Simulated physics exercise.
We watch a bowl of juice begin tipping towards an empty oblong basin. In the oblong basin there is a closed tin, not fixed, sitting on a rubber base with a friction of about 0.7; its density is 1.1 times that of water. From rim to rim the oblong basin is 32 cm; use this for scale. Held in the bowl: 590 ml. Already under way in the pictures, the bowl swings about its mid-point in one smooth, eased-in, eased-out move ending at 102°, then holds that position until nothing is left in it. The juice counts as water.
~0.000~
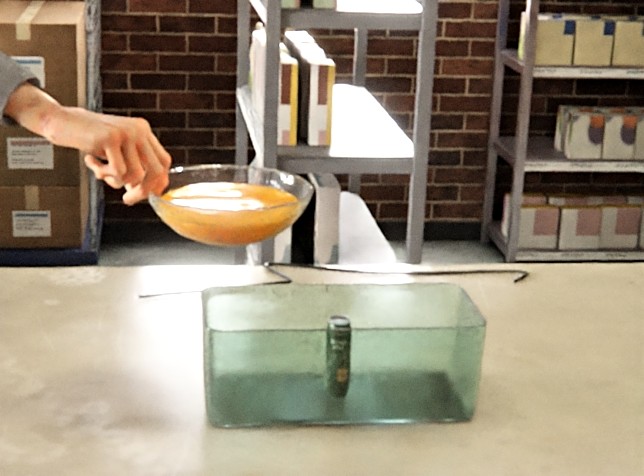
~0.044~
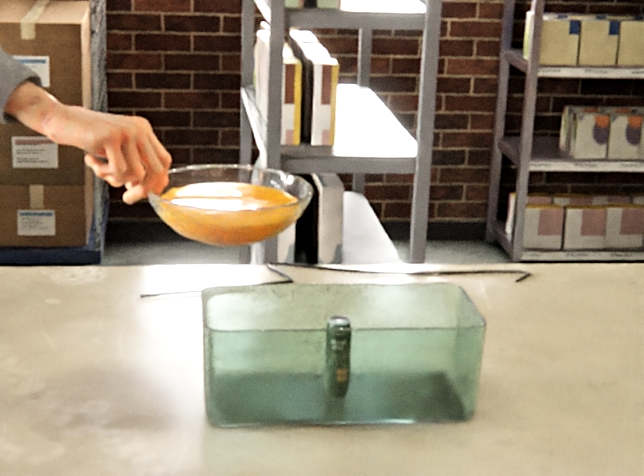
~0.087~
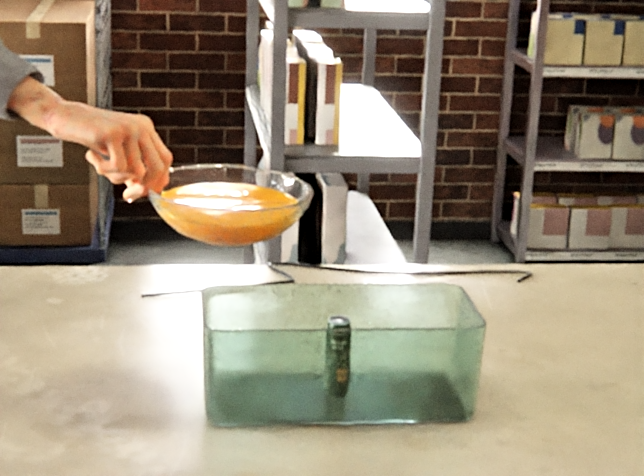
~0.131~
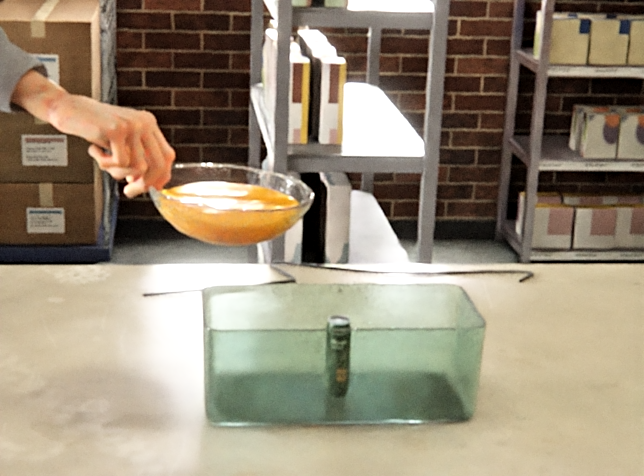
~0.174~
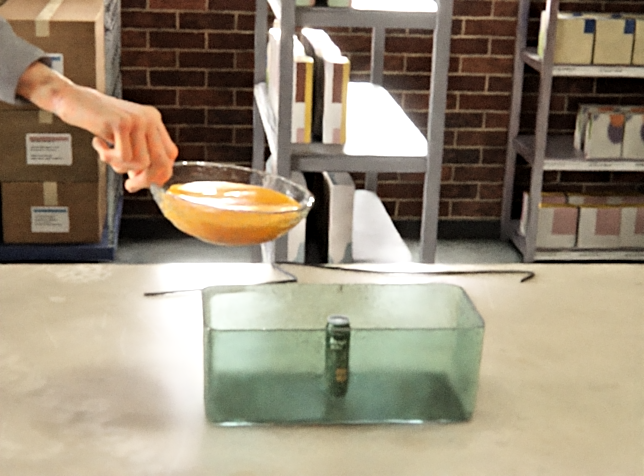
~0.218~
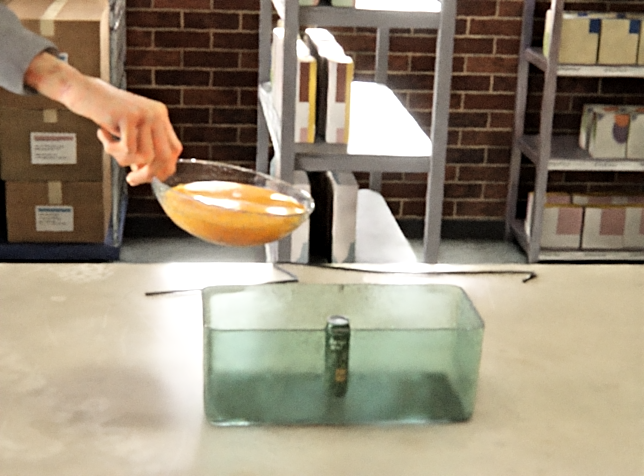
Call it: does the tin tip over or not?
It does not.
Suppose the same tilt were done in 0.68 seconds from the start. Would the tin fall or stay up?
Then it keeps standing.
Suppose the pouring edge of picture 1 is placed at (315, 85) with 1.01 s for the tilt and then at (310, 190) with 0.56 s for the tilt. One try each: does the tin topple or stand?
The tin stays vertical the first time and overturns the second time.
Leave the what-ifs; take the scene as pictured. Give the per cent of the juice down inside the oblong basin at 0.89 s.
Some 100 percent of the total.
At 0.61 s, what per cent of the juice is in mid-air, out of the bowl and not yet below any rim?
Around 38 in a hundred.
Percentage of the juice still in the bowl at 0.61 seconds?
About 20 per cent.
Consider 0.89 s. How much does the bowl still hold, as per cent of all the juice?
Close to 0 percent of the total.
After 0.61 s the tilt is 67° and 21 per cent is still to pour; the tin stands where it began.
After 0.89 s the tilt is 98° and 0 per cent is still to pour; the tin stands where it began.
After 1.19 s the tilt is 102° and 0 per cent is still to pour; the tin stands where it began.
After 1.51 s the tilt is 102° and 0 per cent is still to pour; the tin stands where it began.
In the end the tin stands where it began.
